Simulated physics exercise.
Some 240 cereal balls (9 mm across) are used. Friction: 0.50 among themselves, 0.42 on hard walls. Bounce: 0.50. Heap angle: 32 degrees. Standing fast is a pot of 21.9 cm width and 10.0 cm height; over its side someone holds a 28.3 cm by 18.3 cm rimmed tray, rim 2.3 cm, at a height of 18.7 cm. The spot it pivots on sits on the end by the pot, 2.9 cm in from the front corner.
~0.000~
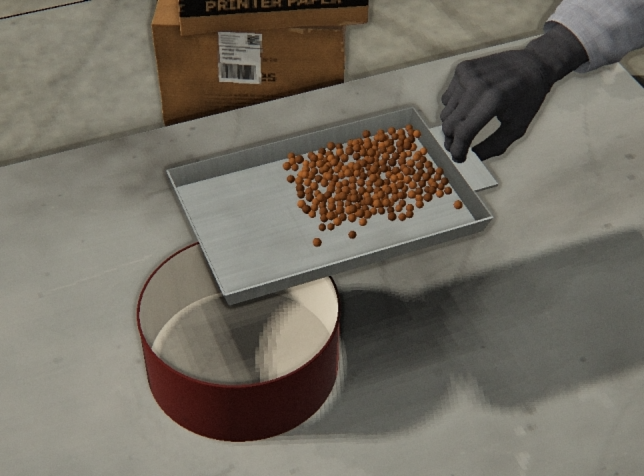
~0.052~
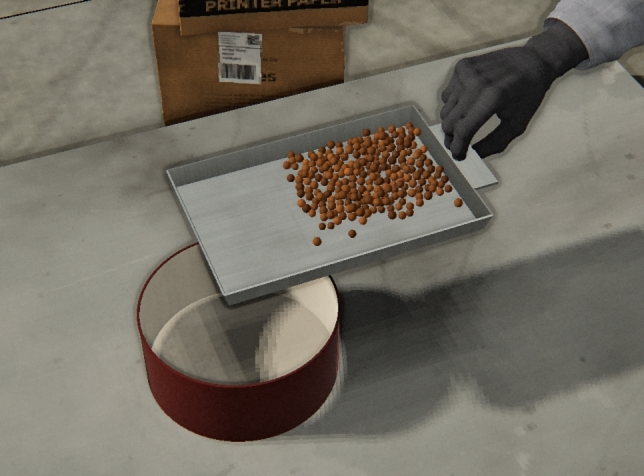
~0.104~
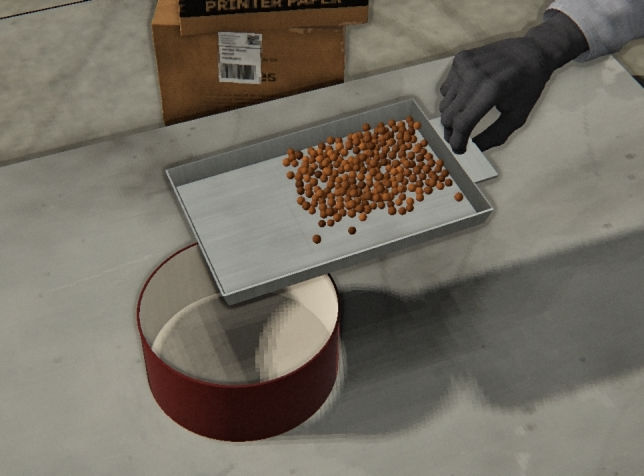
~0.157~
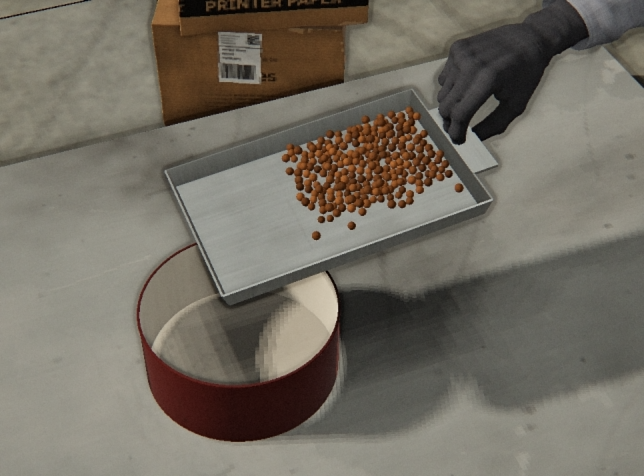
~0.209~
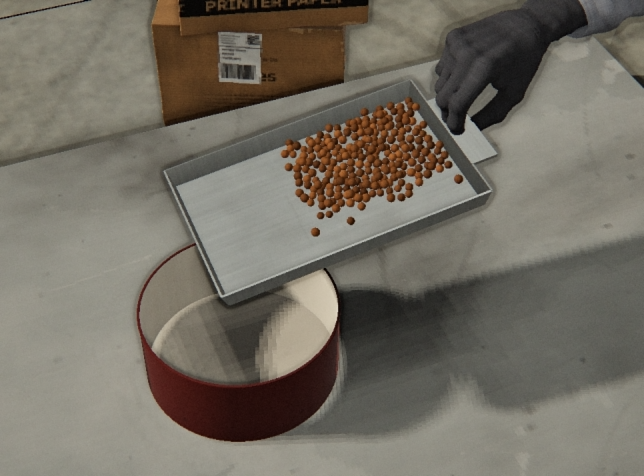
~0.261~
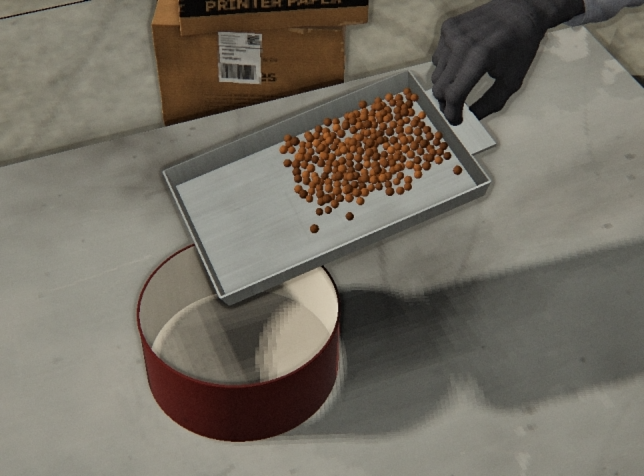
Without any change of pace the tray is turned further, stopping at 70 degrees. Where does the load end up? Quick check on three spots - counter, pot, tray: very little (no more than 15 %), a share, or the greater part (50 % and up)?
Counter - very little; pot - very little; left on the tray - the greater part.
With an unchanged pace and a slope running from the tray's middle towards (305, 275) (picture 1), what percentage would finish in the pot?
Near 0 percent, give or take.
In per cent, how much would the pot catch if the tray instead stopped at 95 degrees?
65 percent.
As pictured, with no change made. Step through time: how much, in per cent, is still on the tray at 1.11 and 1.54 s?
Close to 90 at the first time and 85 at the second.
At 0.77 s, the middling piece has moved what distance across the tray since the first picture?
Around 11 centimetres.
After 0.77 s, tilt 39 degrees; the tray holds 100 %, the pot 0 %.
After 1.11 s, tilt 58 degrees; the tray holds 90 %, the pot 0 %.
After 1.54 s, tilt 70 degrees; the tray holds 85 %, the pot 5 %.
In the end, at 2.0 s, counter 10 %, pot 5 %, tray 85 %.
